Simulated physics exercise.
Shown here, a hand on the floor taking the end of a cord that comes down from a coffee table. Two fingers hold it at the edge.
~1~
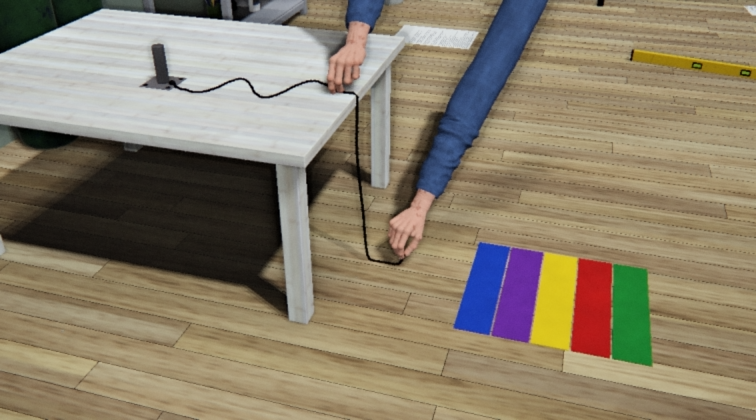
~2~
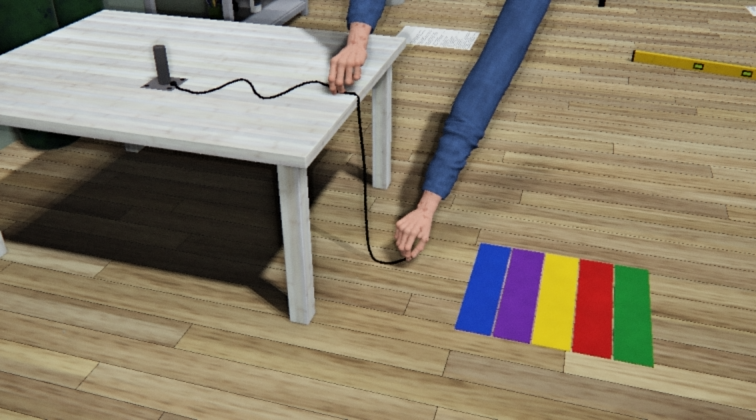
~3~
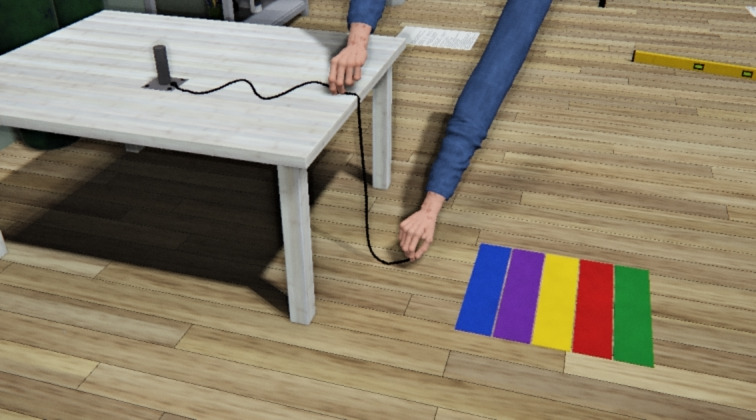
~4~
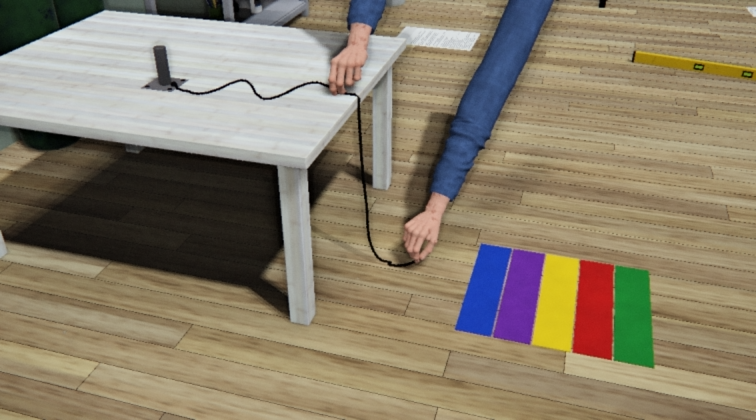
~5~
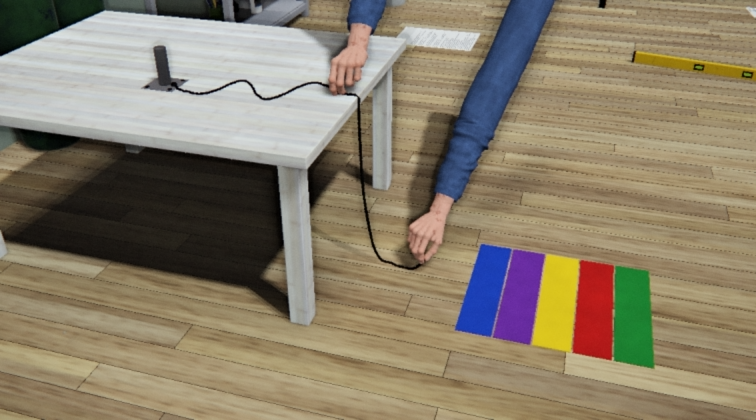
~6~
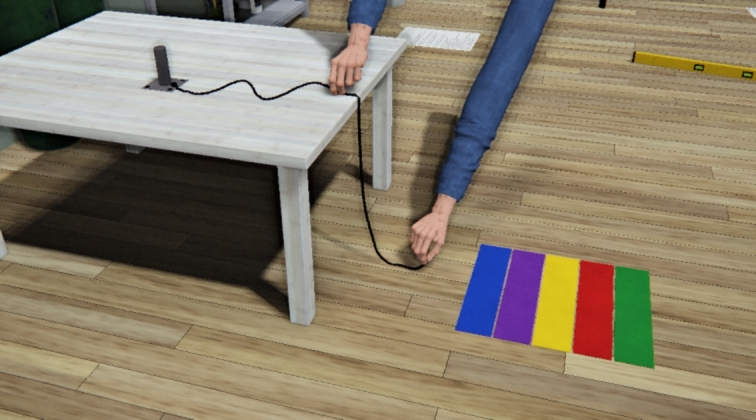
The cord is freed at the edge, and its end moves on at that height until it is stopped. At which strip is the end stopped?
It halts on the green strip.
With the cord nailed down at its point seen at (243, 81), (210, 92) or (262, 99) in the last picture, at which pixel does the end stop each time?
About (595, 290), (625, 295) and (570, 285).
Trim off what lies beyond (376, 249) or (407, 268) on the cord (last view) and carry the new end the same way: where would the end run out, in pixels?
Try by try, around (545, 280) and (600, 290).
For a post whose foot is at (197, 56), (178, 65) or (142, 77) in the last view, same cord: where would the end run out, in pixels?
In that order: (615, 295), (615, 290) and (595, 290).
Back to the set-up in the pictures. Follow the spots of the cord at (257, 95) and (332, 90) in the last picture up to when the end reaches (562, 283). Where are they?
Near (307, 95) and (369, 156).
A little later, end near (562, 283); over yellow.
Next, end near (608, 291); over red.
When it is tight, end near (636, 296); over green. Over green.
